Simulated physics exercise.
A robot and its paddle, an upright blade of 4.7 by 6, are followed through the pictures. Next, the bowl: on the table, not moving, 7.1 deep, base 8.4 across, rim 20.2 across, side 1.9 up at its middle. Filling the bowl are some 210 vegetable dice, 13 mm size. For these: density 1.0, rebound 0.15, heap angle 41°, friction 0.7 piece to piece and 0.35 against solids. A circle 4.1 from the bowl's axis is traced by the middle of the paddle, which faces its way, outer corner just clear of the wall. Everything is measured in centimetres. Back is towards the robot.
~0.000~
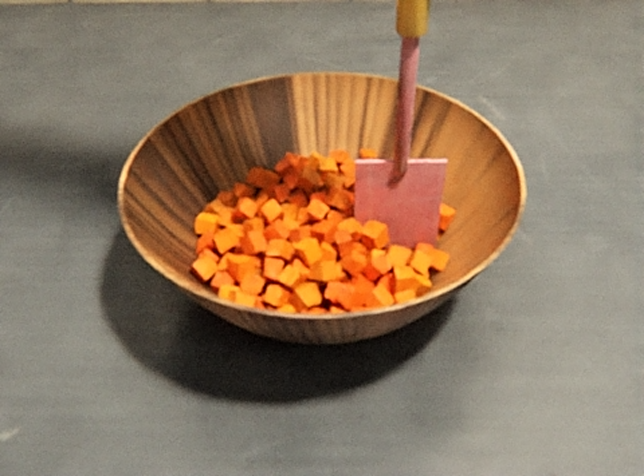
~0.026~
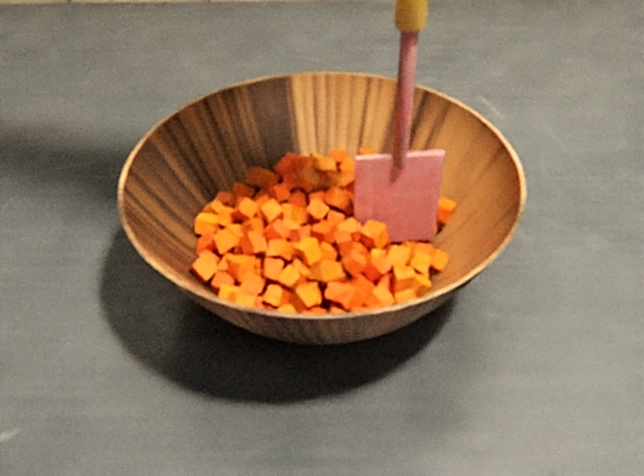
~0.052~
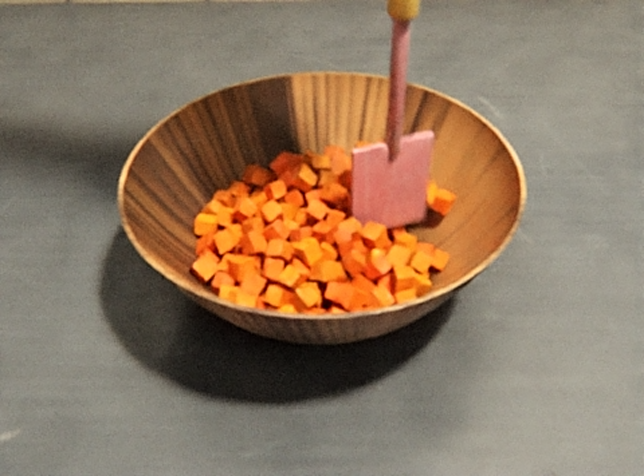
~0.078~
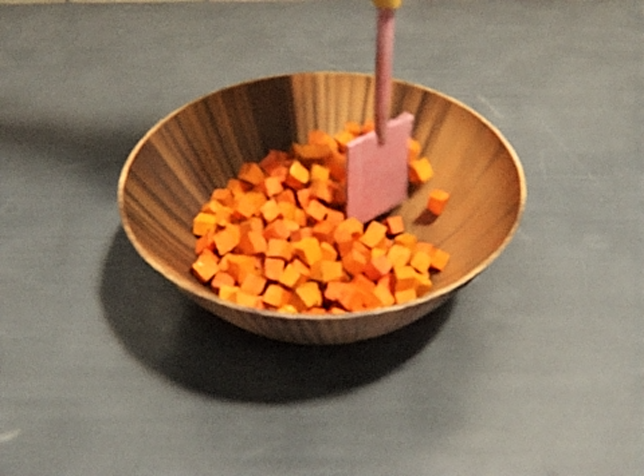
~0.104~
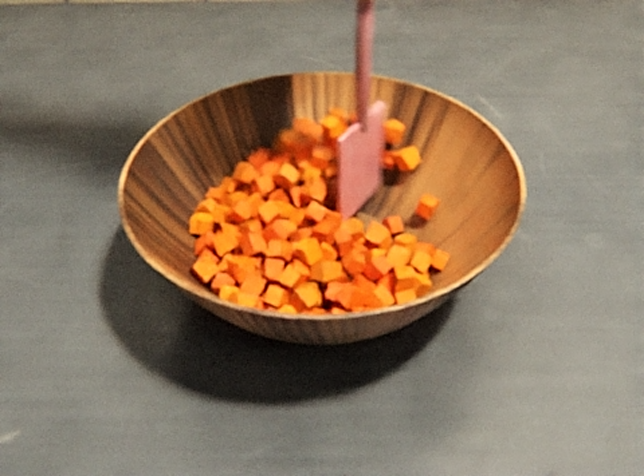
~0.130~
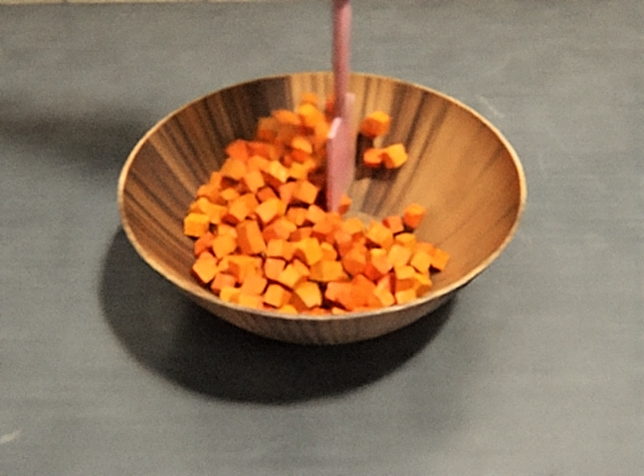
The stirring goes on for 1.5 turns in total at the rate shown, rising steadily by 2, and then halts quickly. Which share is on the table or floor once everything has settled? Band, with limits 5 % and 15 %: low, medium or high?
Medium.
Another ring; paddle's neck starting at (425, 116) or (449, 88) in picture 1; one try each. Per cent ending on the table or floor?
5 and 0 per cent.
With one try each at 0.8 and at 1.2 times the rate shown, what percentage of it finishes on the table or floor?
Roughly 5 and 10 per cent.
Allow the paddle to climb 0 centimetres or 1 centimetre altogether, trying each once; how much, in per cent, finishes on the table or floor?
Roughly 10 and 10 per cent.
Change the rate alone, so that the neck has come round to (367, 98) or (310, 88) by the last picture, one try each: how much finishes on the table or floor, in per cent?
So, roughly 5 percent the first time and 15 percent the second.
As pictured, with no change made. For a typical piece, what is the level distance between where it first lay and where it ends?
Around 9 centimetres.
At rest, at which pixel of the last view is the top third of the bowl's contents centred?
It is centred around (259, 222).
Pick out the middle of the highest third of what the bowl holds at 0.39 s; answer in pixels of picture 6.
About (329, 275) in the last picture.
After 0.39 s, 256° round, highest piece 9 above the table; 209 in the bowl, 2 on the table or floor, 3 in flight or on the tool.
After 0.66 s, 76° round, highest piece 8 above the table; 200 in the bowl, 14 on the table or floor.
After 0.99 s, 180° round, highest piece 7 above the table; 196 in the bowl, 18 on the table or floor.
After 1.69 s, 180° round, highest piece 7 above the table; 196 in the bowl, 18 on the table or floor.
At rest, 196 in the bowl, 18 on the table or floor. That is 8 % on the table or floor.
